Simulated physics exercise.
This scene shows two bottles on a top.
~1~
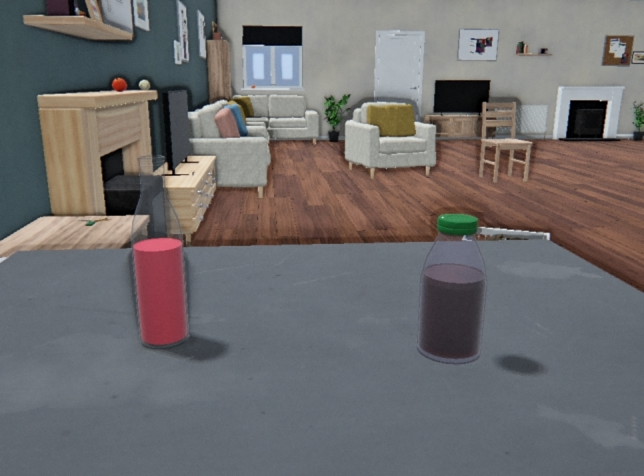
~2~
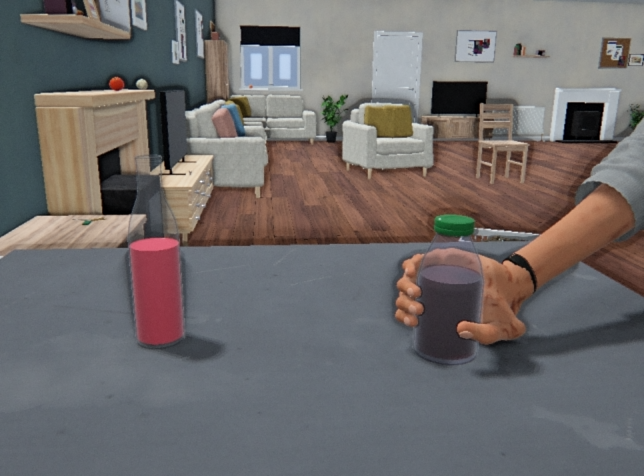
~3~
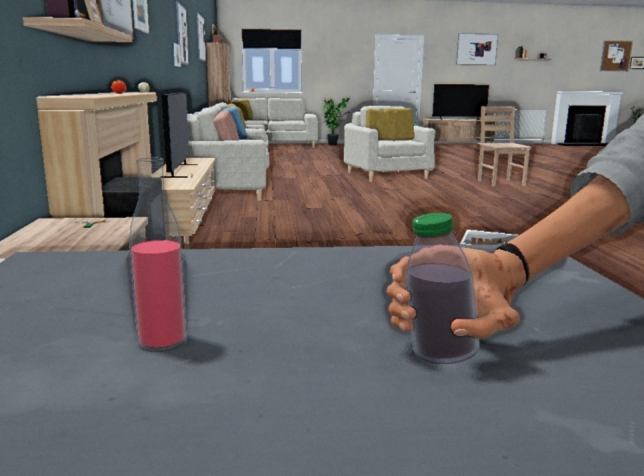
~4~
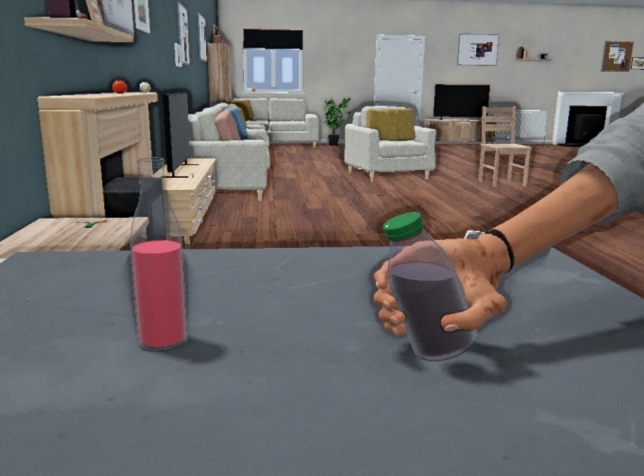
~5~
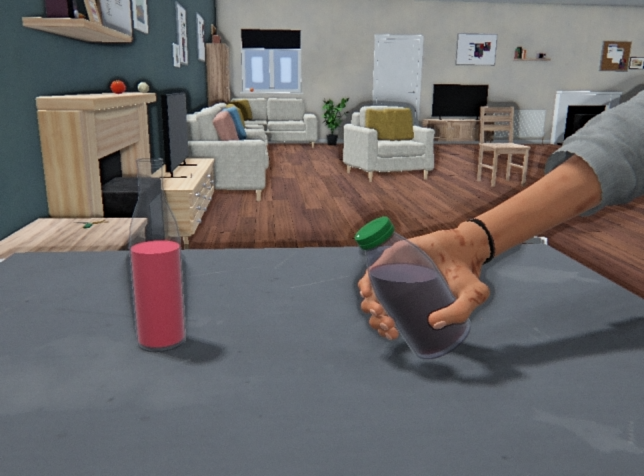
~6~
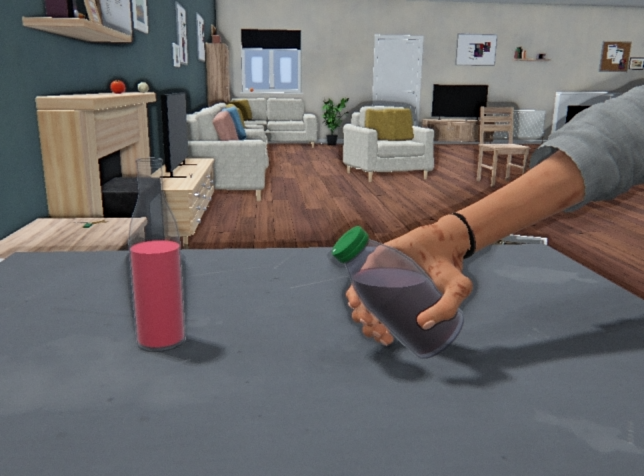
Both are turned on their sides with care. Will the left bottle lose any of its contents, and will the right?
Left bottle: Yes; right bottle: No.
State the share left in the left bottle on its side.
It keeps about 35 per cent of what it had.
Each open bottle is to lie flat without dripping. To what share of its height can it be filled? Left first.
Around 20 percent, then around 18 percent.
Next, the right bottle is nearly down; right bottle, dry at the neck.
After that, the right bottle lies flat; right bottle, dry at the neck.
Finally, both lie flat; right bottle, dry at the neck; left bottle, some has come out.
